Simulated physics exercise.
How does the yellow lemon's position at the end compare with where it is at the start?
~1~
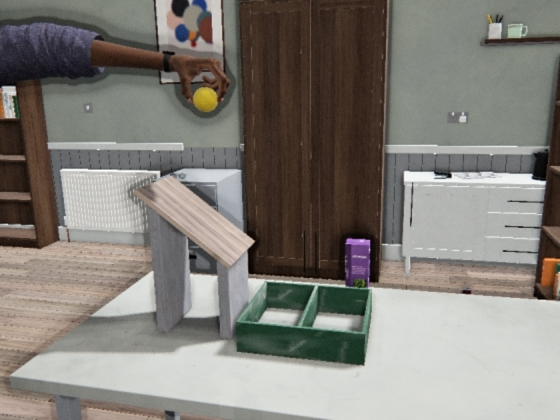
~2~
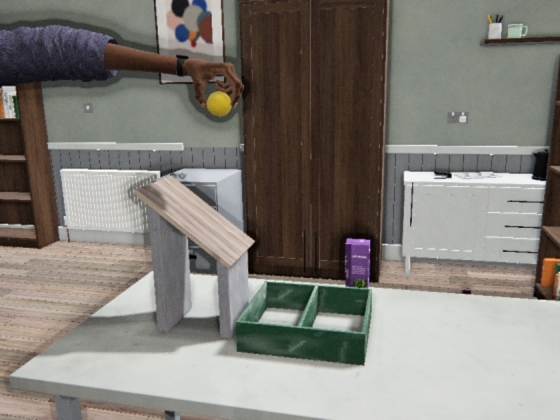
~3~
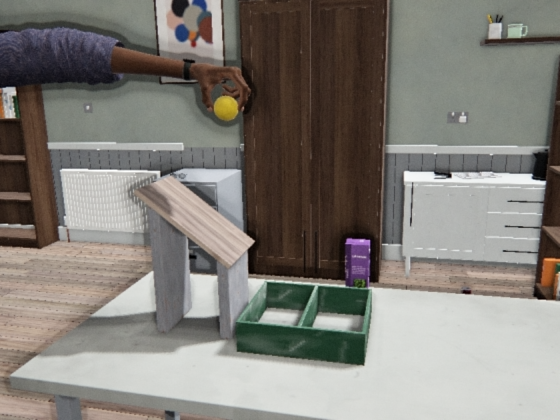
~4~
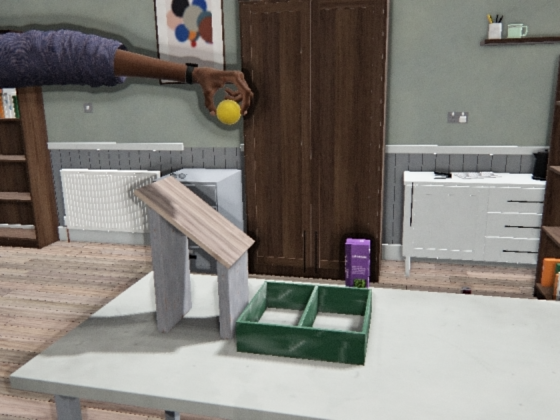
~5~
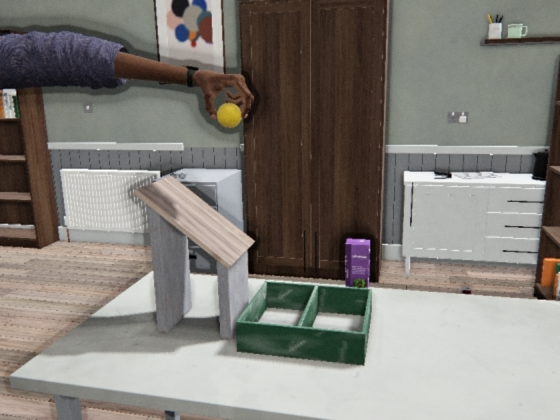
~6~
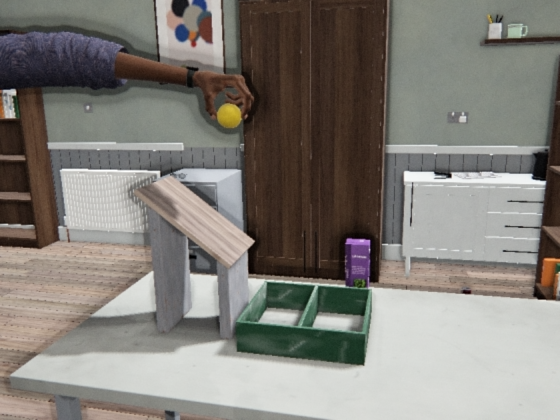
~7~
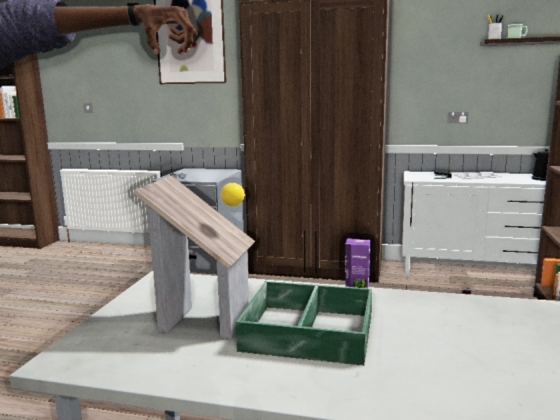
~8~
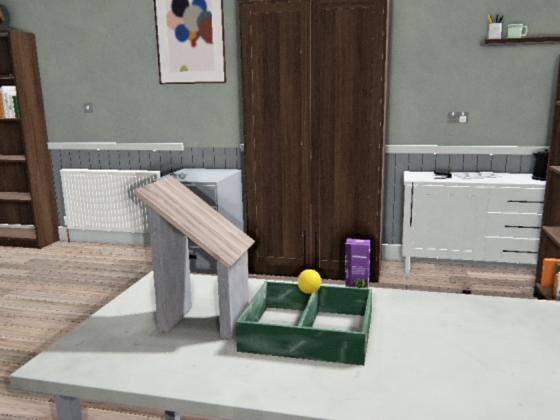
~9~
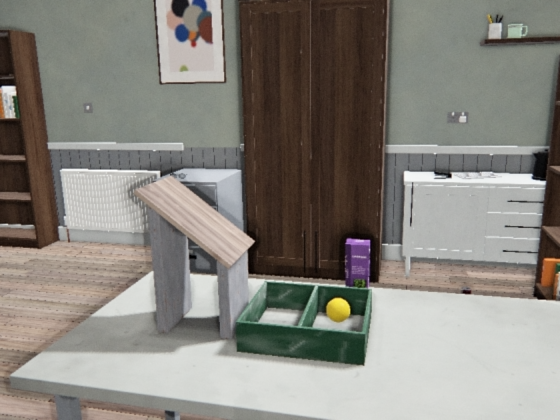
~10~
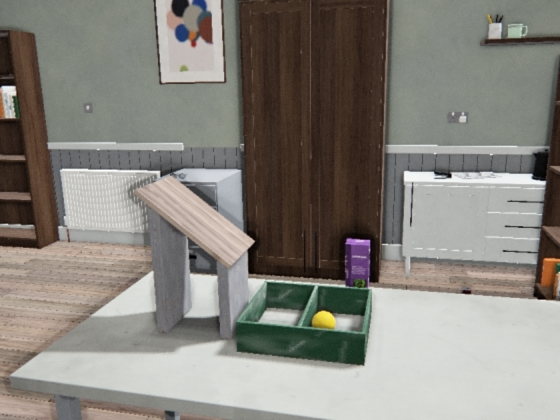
At the start the yellow lemon is held by a hand above the slanted board, and at the end it is lower and farther right, inside the tray's right-hand bay, the one farther from the board.
